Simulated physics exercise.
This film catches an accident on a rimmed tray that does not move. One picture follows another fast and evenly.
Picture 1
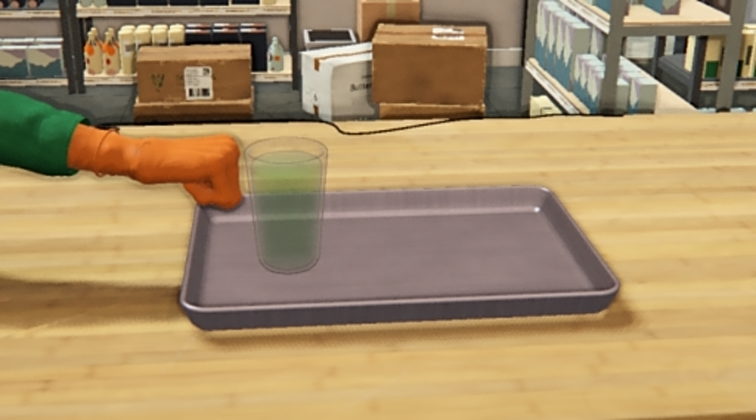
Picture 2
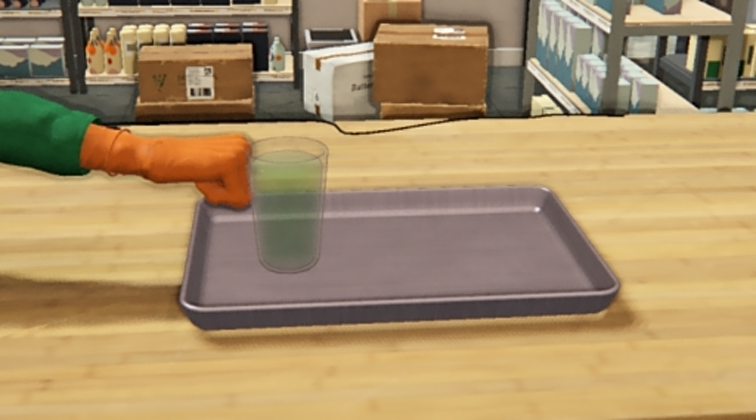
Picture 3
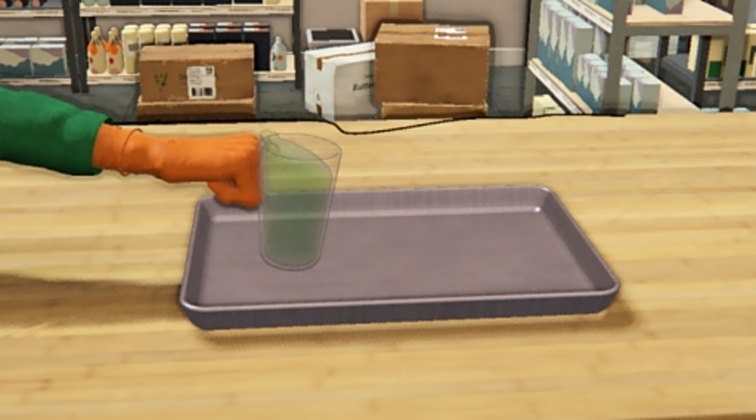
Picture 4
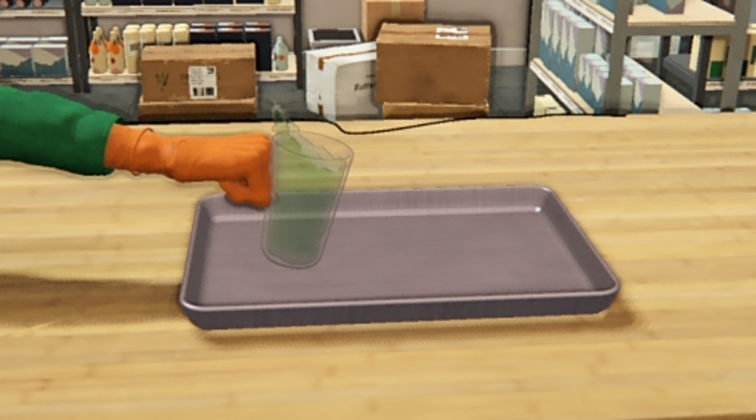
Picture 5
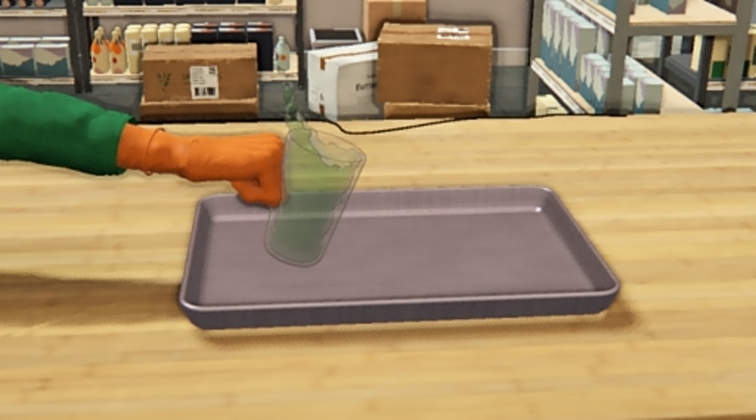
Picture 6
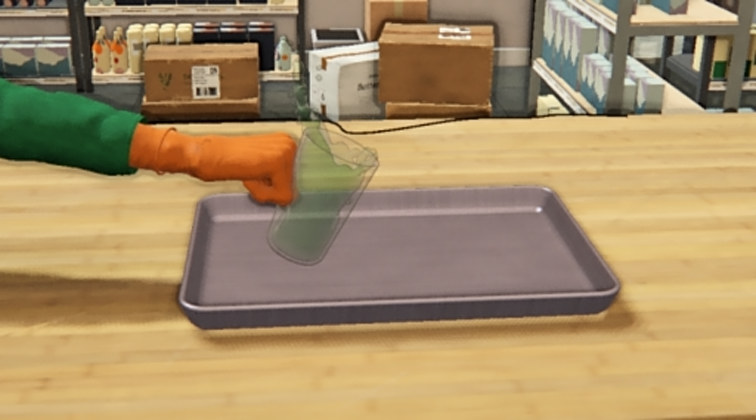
An orange-gloved hand pushes a glass of green liquid, tilting it rightward over a tray.
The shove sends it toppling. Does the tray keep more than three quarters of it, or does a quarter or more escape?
Tray loses over a quarter.
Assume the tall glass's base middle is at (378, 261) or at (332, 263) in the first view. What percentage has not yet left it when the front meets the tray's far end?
Spot one gives 65 percent, spot two gives 60 percent.
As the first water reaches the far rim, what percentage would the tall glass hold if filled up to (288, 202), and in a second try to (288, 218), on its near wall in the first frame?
Roughly 60 per cent, then roughly 65 per cent.
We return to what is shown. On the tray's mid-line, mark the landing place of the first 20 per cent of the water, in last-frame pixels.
Roughly the pixel (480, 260) on the tray.
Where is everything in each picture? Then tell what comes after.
In the first frame, it leans 0°; its right rim is at (325, 151); the water meets the walls at (250, 161) and (322, 160); the tray's far rim is at (581, 234); the tray is clear ahead.
In the second frame, it leans 0°; its right rim is at (326, 151); the water meets the walls at (250, 161) and (322, 160).
In the third frame, it leans 6°; its right rim is at (339, 152); the water meets the walls at (264, 143) and (326, 162); 1 per cent is over the edge.
In the fourth frame, it leans 12°; its right rim is at (351, 154); the water meets the walls at (276, 141) and (346, 162); 5 per cent is over the edge.
In the fifth frame, it leans 18°; its right rim is at (364, 158); the water meets the walls at (287, 149) and (360, 153); 7 per cent is over the edge.
In the sixth frame, it leans 25°; its right rim is at (377, 163); the water meets the walls at (300, 154) and (370, 156); 9 per cent is over the edge.
A moment on, the tall glass is falling and 88 per cent is in the glass, 0 on the tray and 12 above or beyond its rim.
Next, the tall glass lies on its side and 46 per cent is in the glass, 41 on the tray and 13 above or beyond its rim.
Then the tall glass lies on its side and 25 per cent is in the glass, 47 on the tray and 29 above or beyond its rim.
Later the tall glass lies on its side and 13 per cent is in the glass, 51 on the tray and 36 above or beyond its rim.
Finally, 63 per cent is held by tray and glass, 37 is off the tray.
